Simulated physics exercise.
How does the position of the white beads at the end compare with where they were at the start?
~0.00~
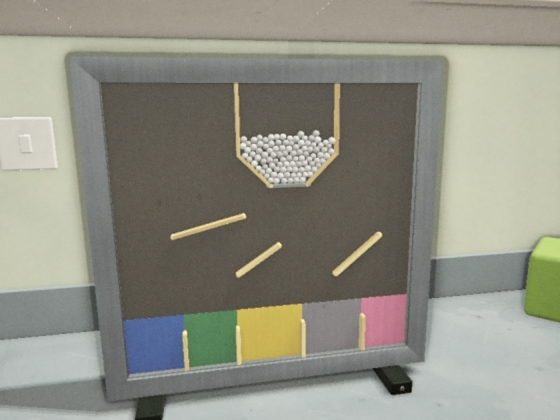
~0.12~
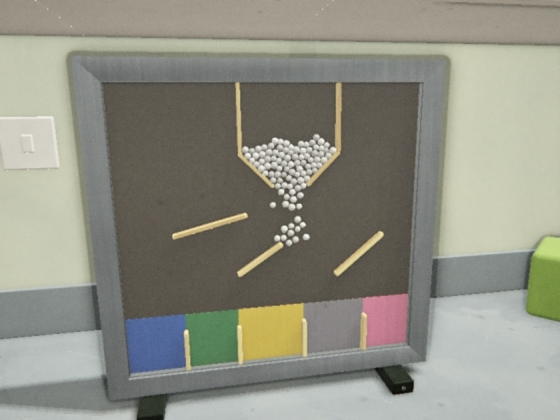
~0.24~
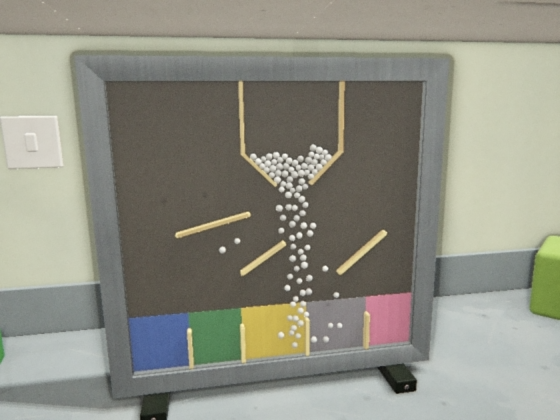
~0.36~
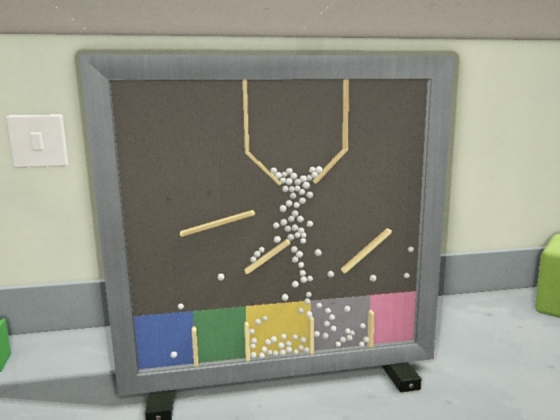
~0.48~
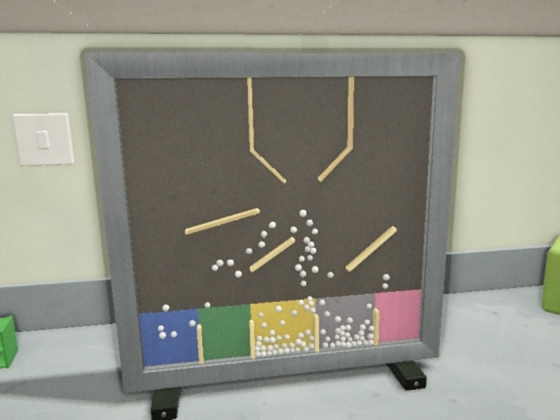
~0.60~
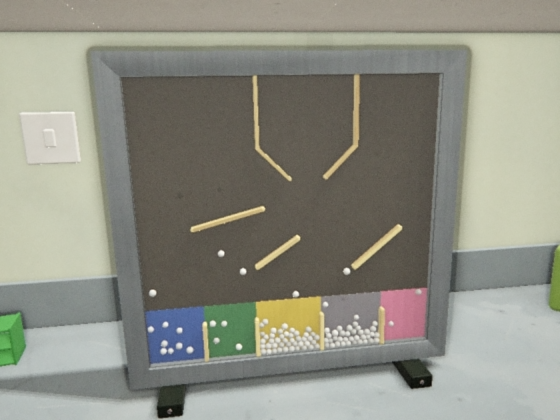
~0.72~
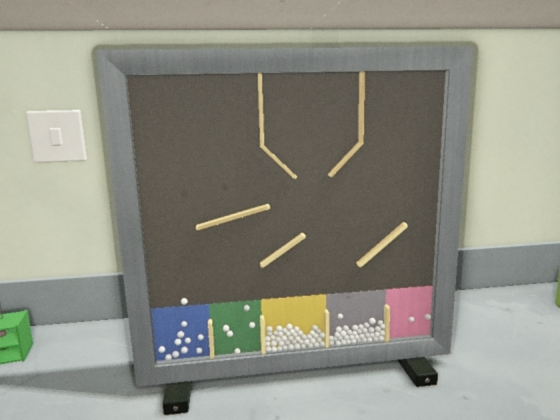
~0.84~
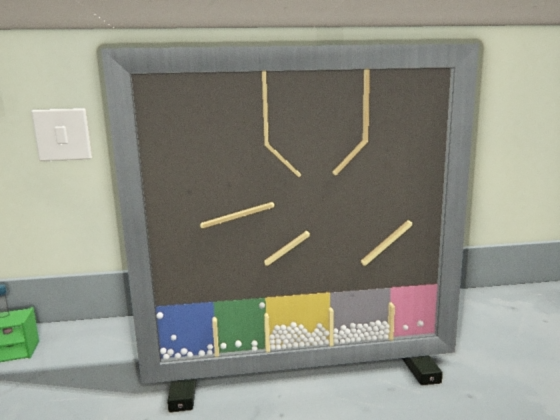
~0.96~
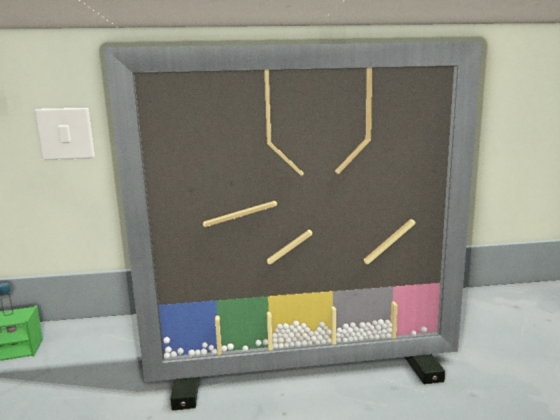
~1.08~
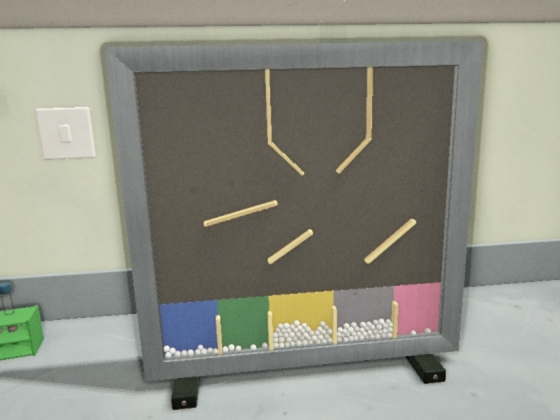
At the start the beads are heaped together in the hopper near the top of the case. By the end they lie in the coloured bins along the bottom, most of them in yellow and grey.
